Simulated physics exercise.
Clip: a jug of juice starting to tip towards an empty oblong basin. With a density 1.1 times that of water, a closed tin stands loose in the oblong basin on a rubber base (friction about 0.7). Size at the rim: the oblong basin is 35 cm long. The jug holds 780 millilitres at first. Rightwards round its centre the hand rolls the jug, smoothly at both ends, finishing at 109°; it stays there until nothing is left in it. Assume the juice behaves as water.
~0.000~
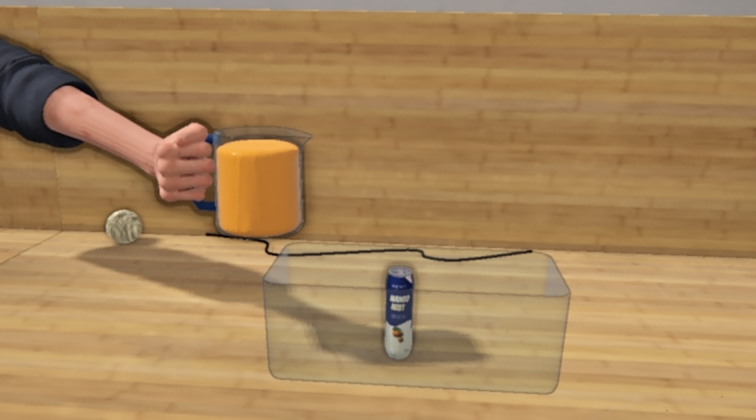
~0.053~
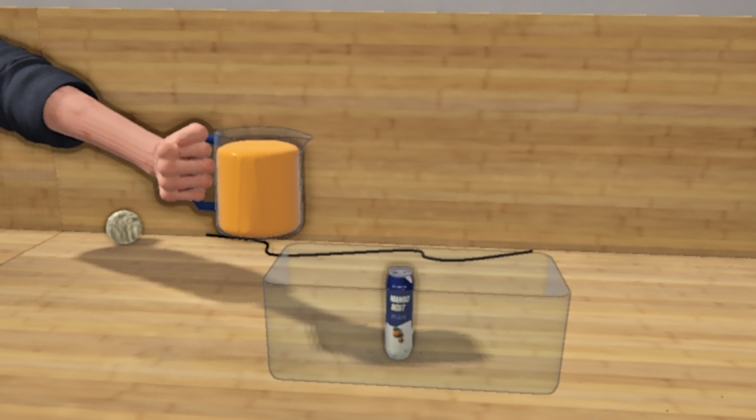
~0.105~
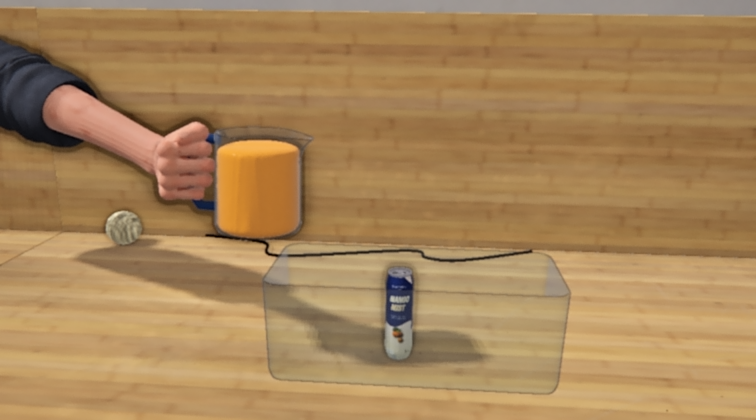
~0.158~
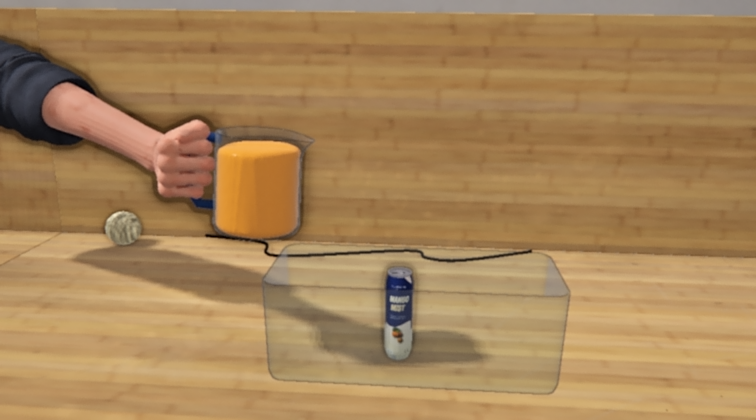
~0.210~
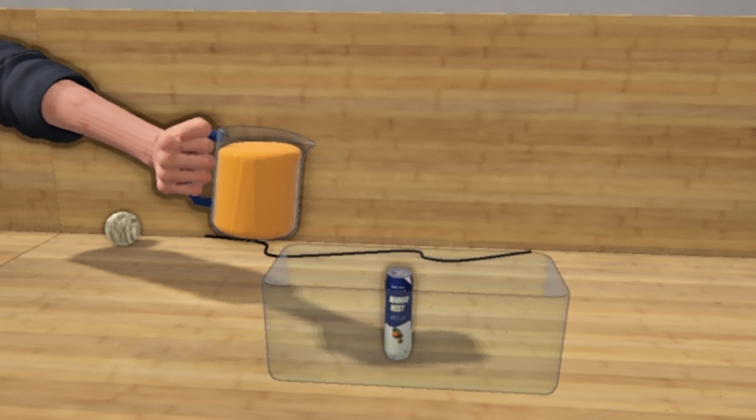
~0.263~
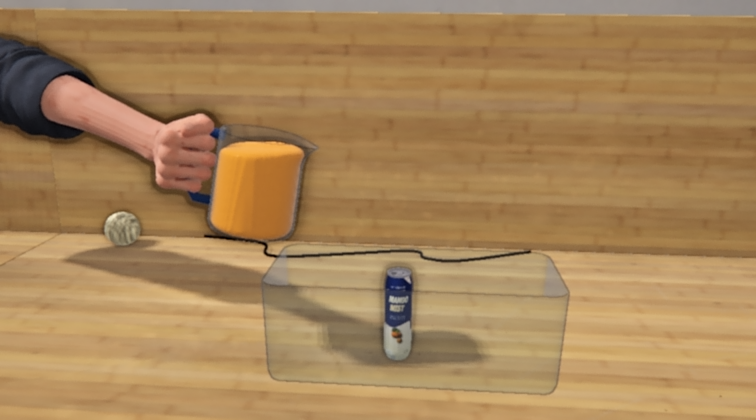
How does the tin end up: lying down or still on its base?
Not tipped.
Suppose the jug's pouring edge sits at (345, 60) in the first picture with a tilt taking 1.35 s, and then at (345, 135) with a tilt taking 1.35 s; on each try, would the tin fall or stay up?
Trial 1 - tin stays standing; trial 2 - tin tips.
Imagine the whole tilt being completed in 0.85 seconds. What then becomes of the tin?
Outcome - the tin remains standing.
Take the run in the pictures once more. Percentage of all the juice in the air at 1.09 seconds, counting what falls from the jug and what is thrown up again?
Estimate: About 12 in a hundred.
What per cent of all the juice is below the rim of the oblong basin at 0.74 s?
I reckon close to 6 percent of it.
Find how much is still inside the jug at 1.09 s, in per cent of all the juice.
30 in a hundred, give or take.
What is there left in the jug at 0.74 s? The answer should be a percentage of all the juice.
Close to 82 in a hundred.
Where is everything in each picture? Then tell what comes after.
The first frame shows tilt 0°; pouring edge (313, 135); surface from (221, 145) to (300, 148); the oblong basin's rim runs from (275, 262) to (560, 275); the tin's top is at (400, 275).
The second frame shows tilt 0°; pouring edge (313, 136); surface from (221, 146) to (300, 149).
The third frame shows tilt 2°; pouring edge (314, 138); surface from (221, 146) to (300, 149).
The fourth frame shows tilt 4°; pouring edge (315, 140); surface from (222, 147) to (301, 150).
The fifth frame shows tilt 6°; pouring edge (316, 143); surface from (222, 148) to (303, 151).
The sixth frame shows tilt 10°; pouring edge (318, 147); surface from (224, 149) to (305, 151).
By 0.74 s the tilt is 63° and 83 per cent is still to pour; the tin stands where it began.
By 1.09 s the tilt is 99° and 29 per cent is still to pour; the tin stands 1 cm from where it began.
By 1.45 s the tilt is 109° and 2 per cent is still to pour; the tin stands 1 cm from where it began.
By 1.85 s the tilt is 109° and 0 per cent is still to pour; the tin stands 1 cm from where it began.
At rest the tin stands 1 cm from where it began.
